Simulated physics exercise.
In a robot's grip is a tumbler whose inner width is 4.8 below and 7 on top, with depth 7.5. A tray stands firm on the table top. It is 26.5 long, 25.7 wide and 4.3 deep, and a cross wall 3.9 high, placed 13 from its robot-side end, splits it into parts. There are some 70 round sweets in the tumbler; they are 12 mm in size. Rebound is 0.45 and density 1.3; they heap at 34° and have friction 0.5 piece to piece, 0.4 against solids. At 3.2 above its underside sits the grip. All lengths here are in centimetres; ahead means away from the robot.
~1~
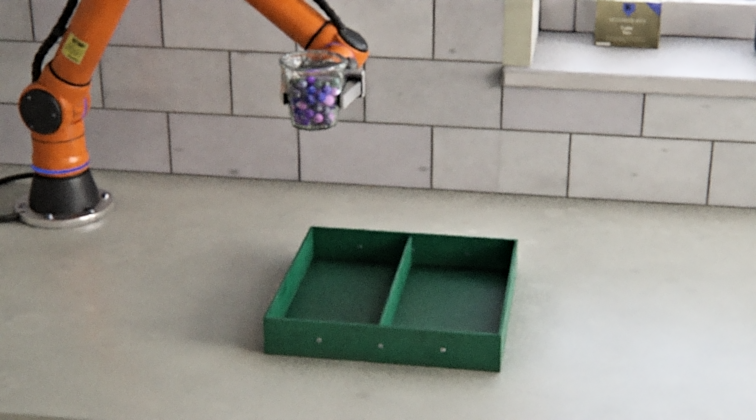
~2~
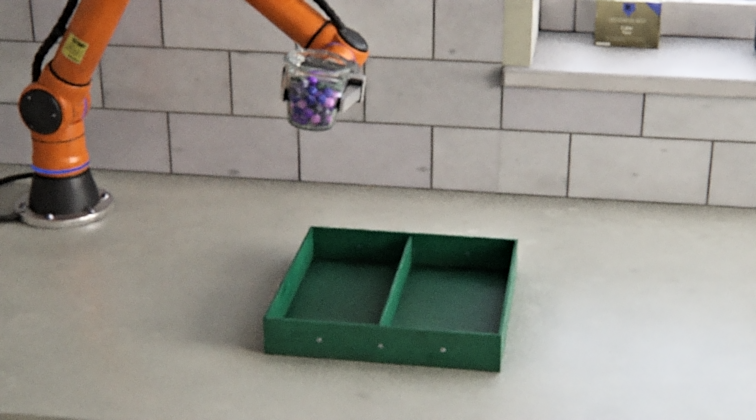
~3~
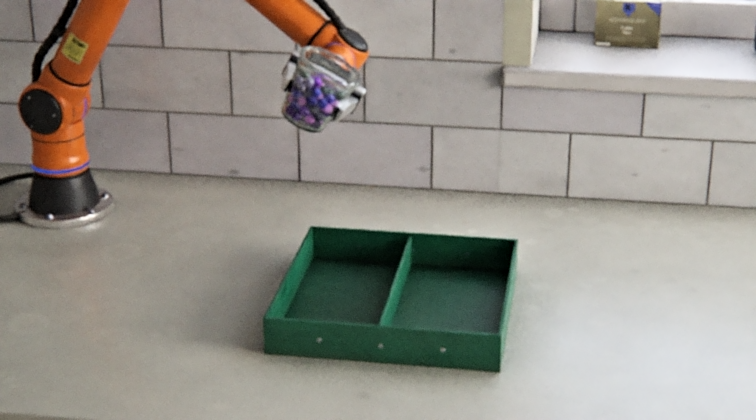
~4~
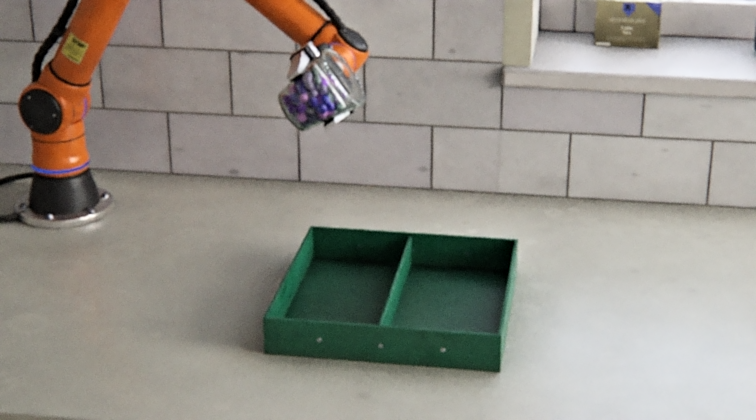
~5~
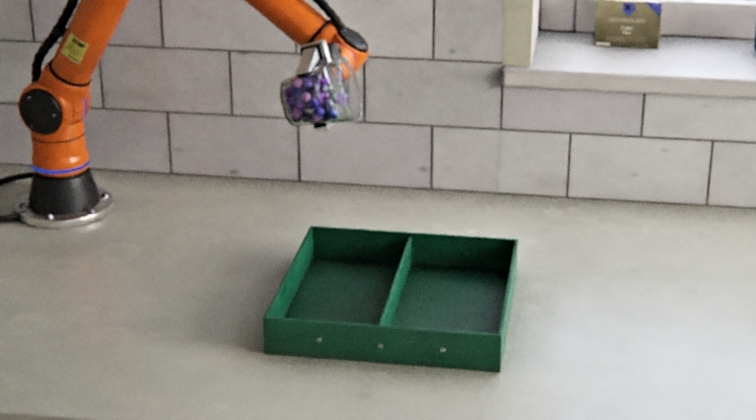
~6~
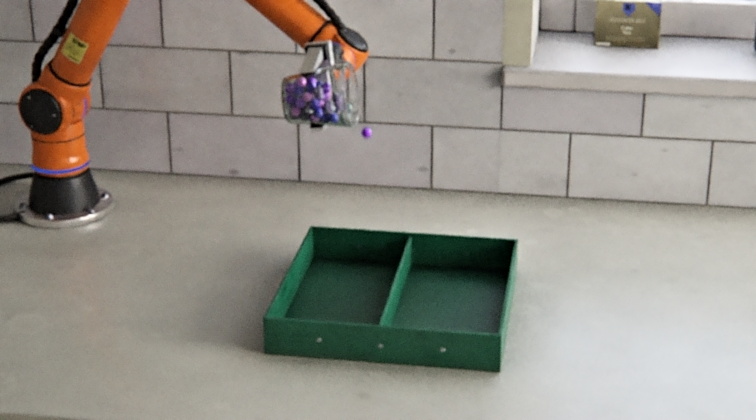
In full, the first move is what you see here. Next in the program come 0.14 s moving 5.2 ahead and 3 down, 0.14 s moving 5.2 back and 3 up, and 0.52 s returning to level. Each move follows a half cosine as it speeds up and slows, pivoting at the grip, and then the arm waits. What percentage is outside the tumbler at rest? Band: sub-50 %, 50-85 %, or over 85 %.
Band: 50-85 %.
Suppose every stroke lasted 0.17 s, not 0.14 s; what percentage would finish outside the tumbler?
Estimate: Near 55 per cent.
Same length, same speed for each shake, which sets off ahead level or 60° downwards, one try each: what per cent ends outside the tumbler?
Estimates, in order: 90 % then 35 %.
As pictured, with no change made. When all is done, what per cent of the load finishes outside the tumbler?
I'd put it near 65 per cent.
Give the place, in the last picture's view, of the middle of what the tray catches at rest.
I'd say somewhere near (449, 306) in the final view.
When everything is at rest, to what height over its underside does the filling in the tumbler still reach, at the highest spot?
Top of the fill: Near 3.5 cm.
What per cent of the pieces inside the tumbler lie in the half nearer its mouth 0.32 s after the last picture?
65 %.
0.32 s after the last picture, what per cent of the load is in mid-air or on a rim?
Some 54 percent.
Then, 0.32 s on, tilted 81° forward, highest piece 26 above the table; 27 in the tumbler, 4 in the far-side part, 36 in flight or on a rim.
Then, 0.64 s on, tilted 18° forward, highest piece 29 above the table; 30 in the far-side part, 23 in the tumbler, 13 in the robot-side part, 1 on the table or floor.
Then, 1.00 s on, level, highest piece 27 above the table; 30 in the far-side part, 23 in the tumbler, 13 in the robot-side part, 1 on the table or floor.
Then, 2.05 s on, level, highest piece 27 above the table; 30 in the far-side part, 23 in the tumbler, 13 in the robot-side part, 1 on the table or floor.
In the end, 30 in the far-side part, 23 in the tumbler, 13 in the robot-side part, 1 on the table or floor. That is 66 % outside the tumbler.
